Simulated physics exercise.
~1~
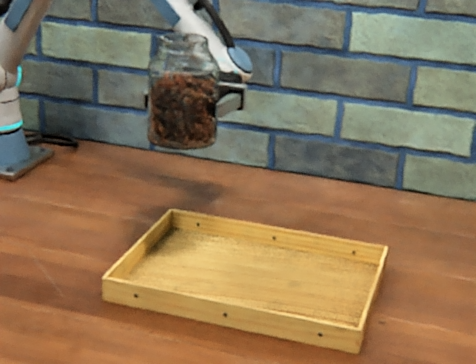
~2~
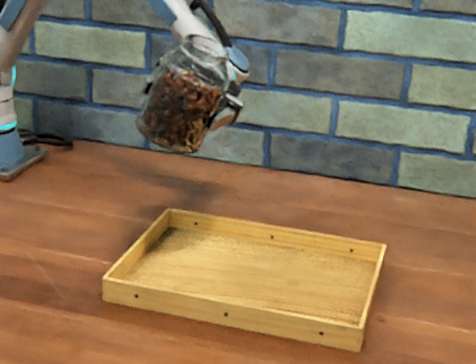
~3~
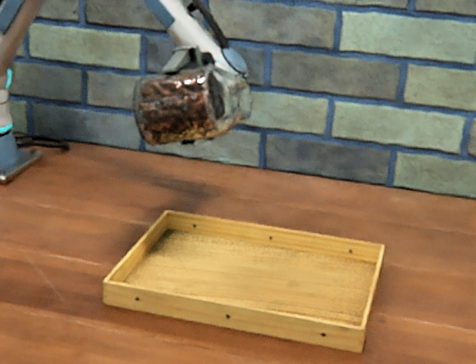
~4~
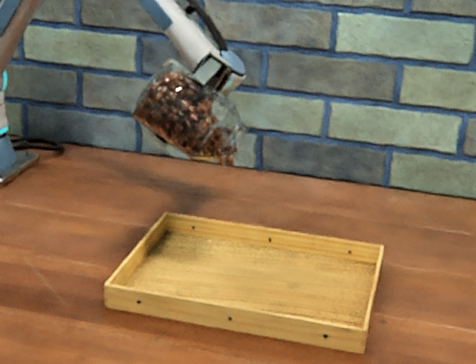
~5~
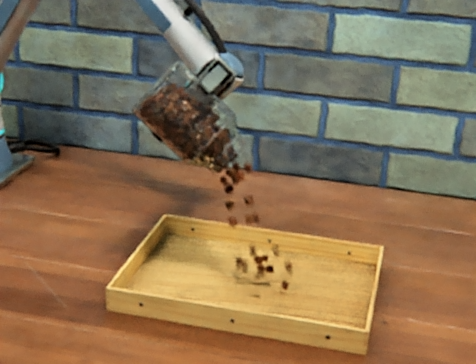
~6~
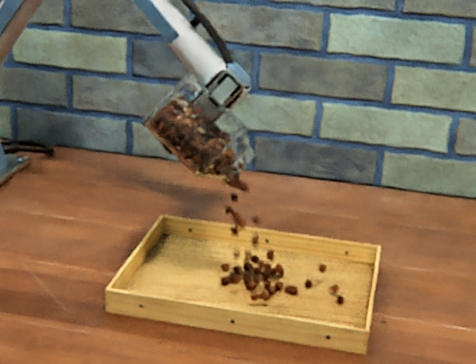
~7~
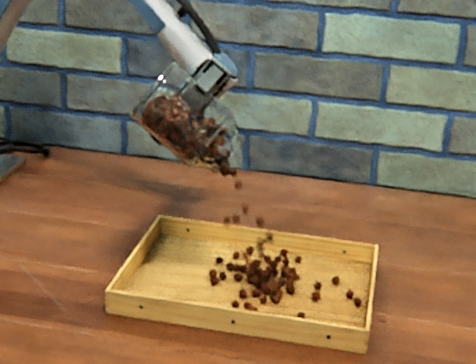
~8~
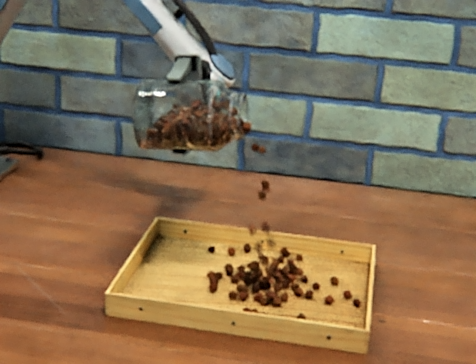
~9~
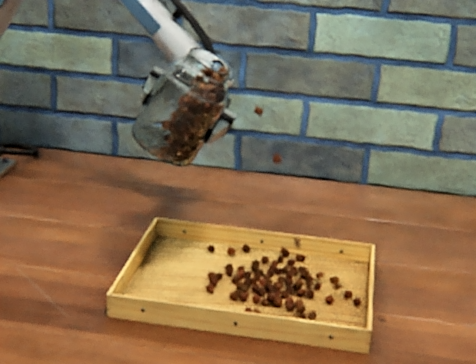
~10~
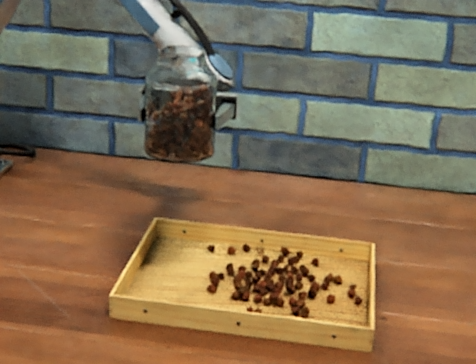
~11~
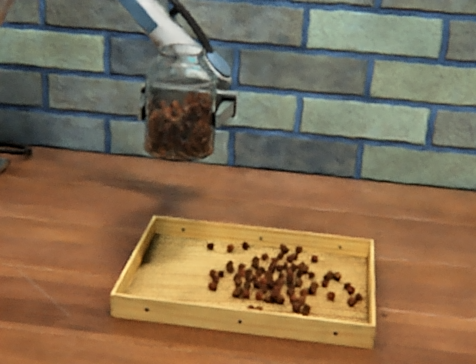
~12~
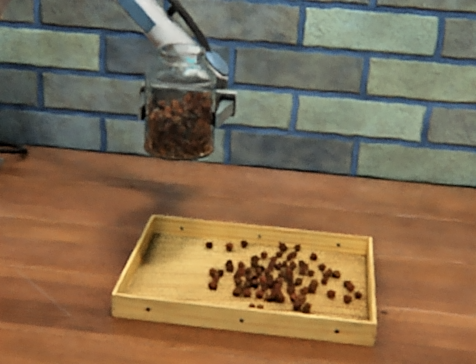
Robotic arm tipping a glass jar of brown pellets over a wooden tray, spilling some, then turning the still part-filled jar upright.
